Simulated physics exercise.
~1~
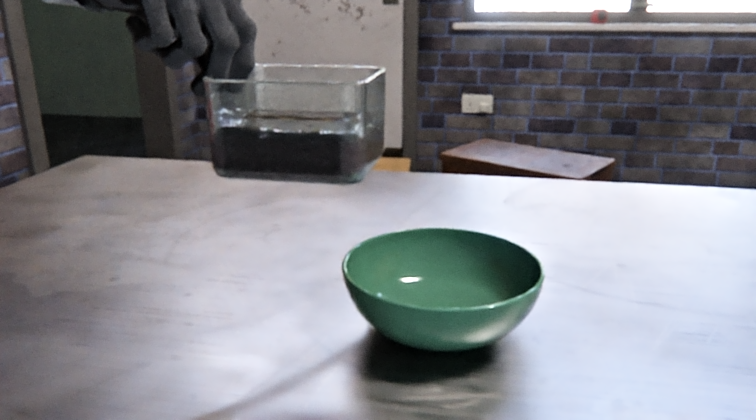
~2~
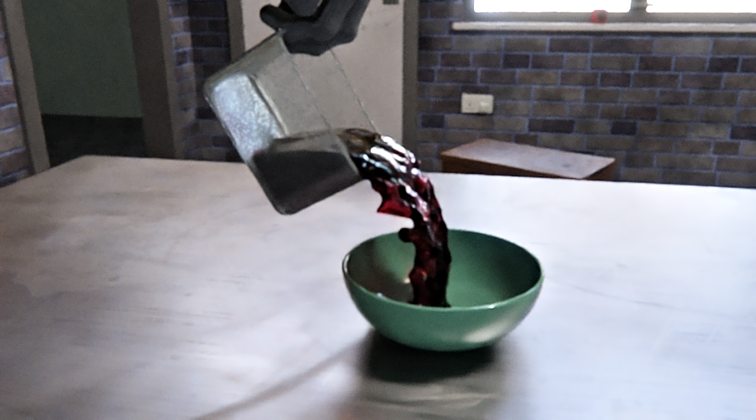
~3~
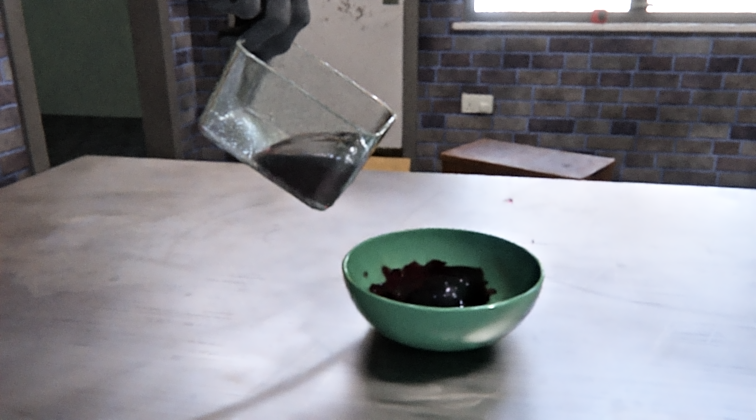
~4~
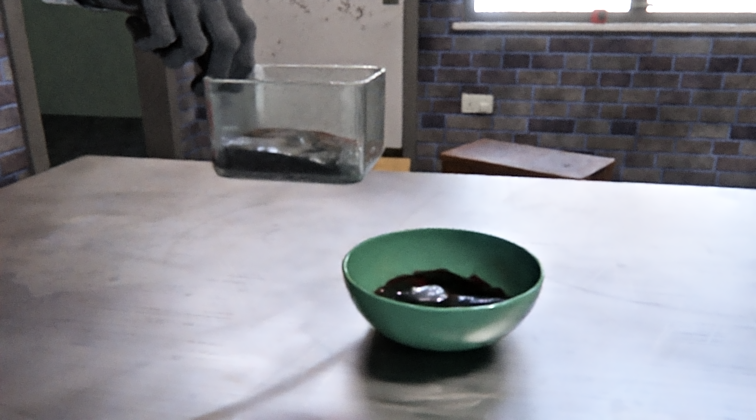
A clear rectangular tub tilting in a gloved hand, pouring dark red liquid into a green bowl, then righting, still partly filled.
